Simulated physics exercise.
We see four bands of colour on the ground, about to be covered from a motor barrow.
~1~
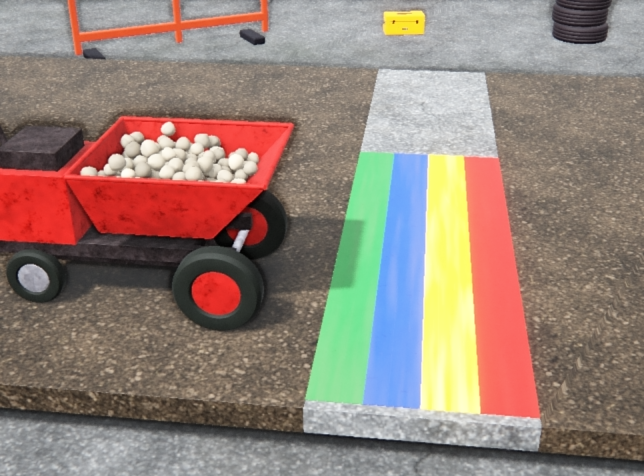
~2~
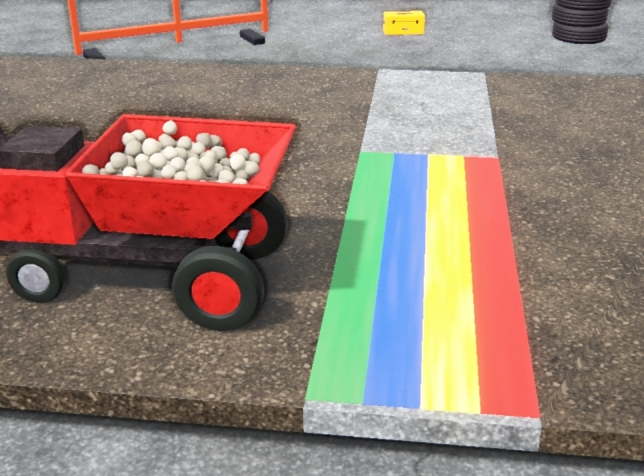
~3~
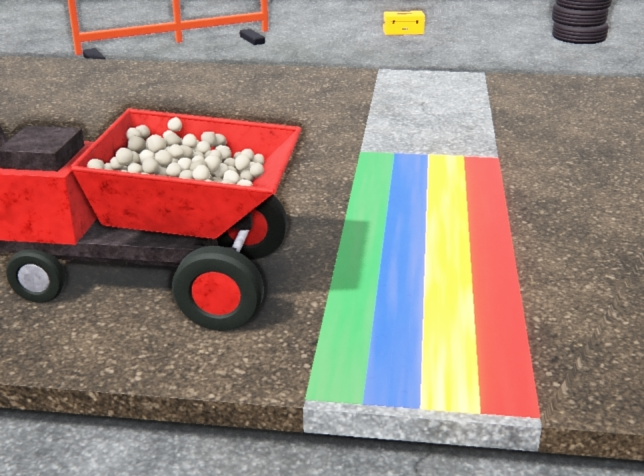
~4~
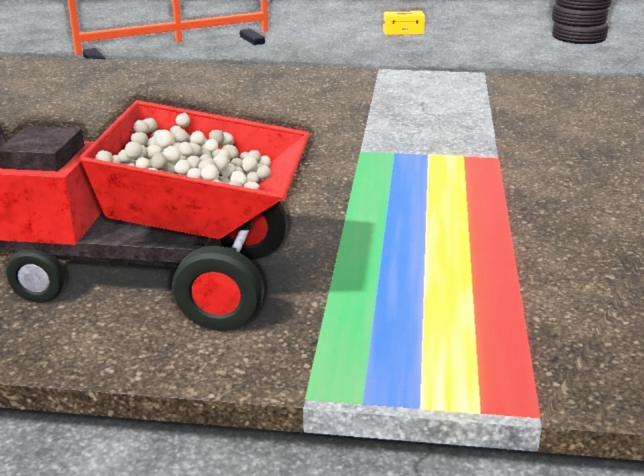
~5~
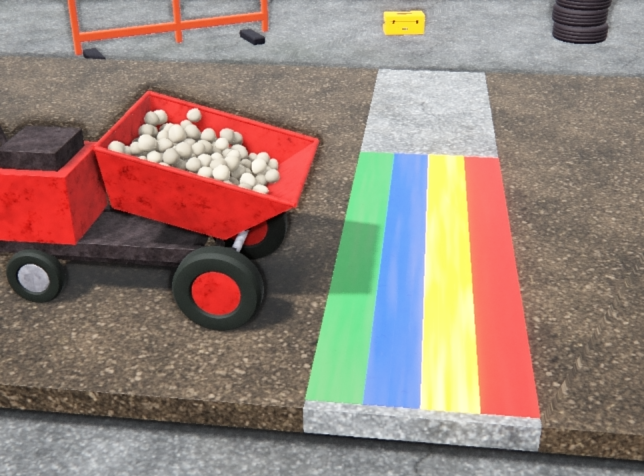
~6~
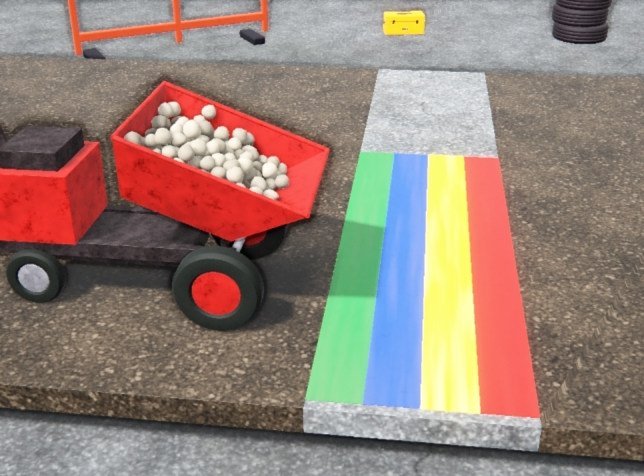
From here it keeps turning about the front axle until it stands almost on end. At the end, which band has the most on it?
The blue one gets the largest share.
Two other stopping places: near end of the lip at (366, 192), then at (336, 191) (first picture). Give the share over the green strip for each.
Roughly 0 per cent, and 0 per cent.
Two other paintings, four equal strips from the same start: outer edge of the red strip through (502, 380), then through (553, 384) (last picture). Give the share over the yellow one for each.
About 20 and 10 per cent.
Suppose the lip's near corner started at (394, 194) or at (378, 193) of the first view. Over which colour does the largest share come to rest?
One: The red one. Two: The red one.
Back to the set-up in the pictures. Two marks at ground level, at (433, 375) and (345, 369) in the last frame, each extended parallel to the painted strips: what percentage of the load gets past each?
In turn 20 and 70 in a hundred.
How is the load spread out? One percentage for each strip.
Green strip: 15 %, blue strip: 30 %, yellow strip: 15 %, red strip: 10 %.
Shortly afterwards, skip tipped steeply; the whole lot in the skip.
Next, skip tipped right over; the bulk in the skip; a little over the green strip; near a quarter over the blue strip.
Some moments later, skip tipped right over; near a third in the skip; a little over the green strip; near a third over the blue strip; a little over the yellow strip; a little over the red strip; only a few off the paint.
In the end, skip tipped right over; near a third in the skip; a little over the green strip; near a third over the blue strip; a little over the yellow strip; a little over the red strip; only a few off the paint.
